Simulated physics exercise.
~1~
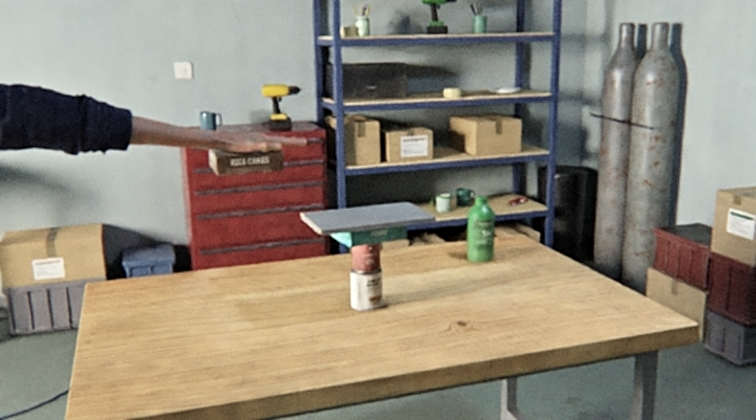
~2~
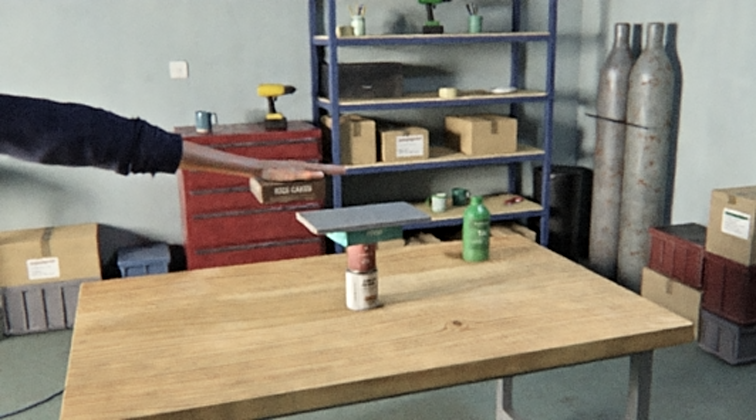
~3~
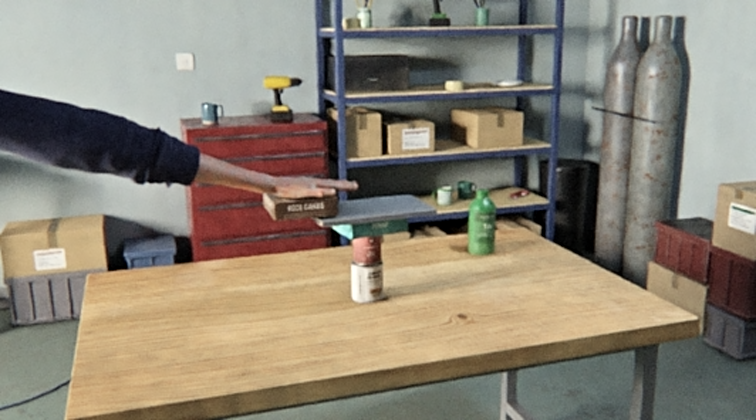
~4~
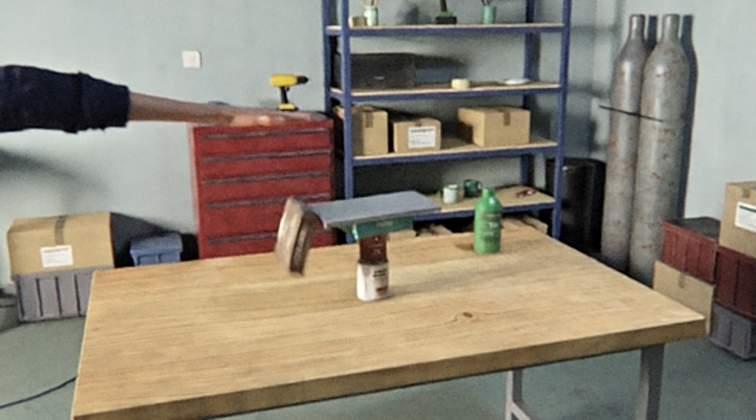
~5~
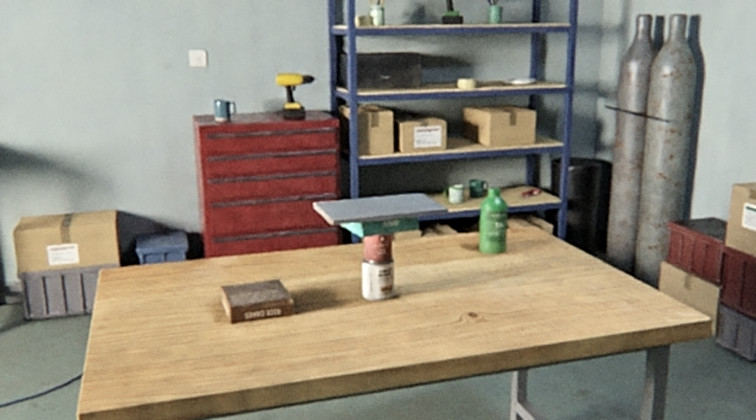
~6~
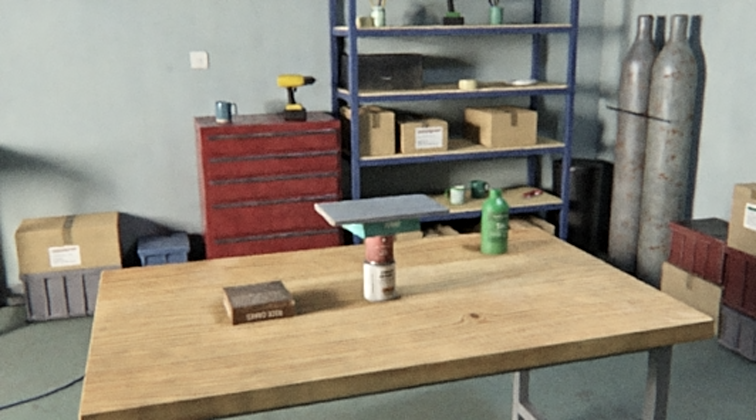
At the start, a hand reaches in from the left above a wooden table, holding a brown packet near a small pile of a white pot, a red pot, a turquoise packet and a grey board, with a green bottle standing to the right. The hand carries the packet right and down until it meets the left end of the board. The hand lets go and draws back, and the packet tips and drops off the left side. It lands upside down on the tabletop, left of the pots, and lies still, while the board and everything beneath it remain standing.
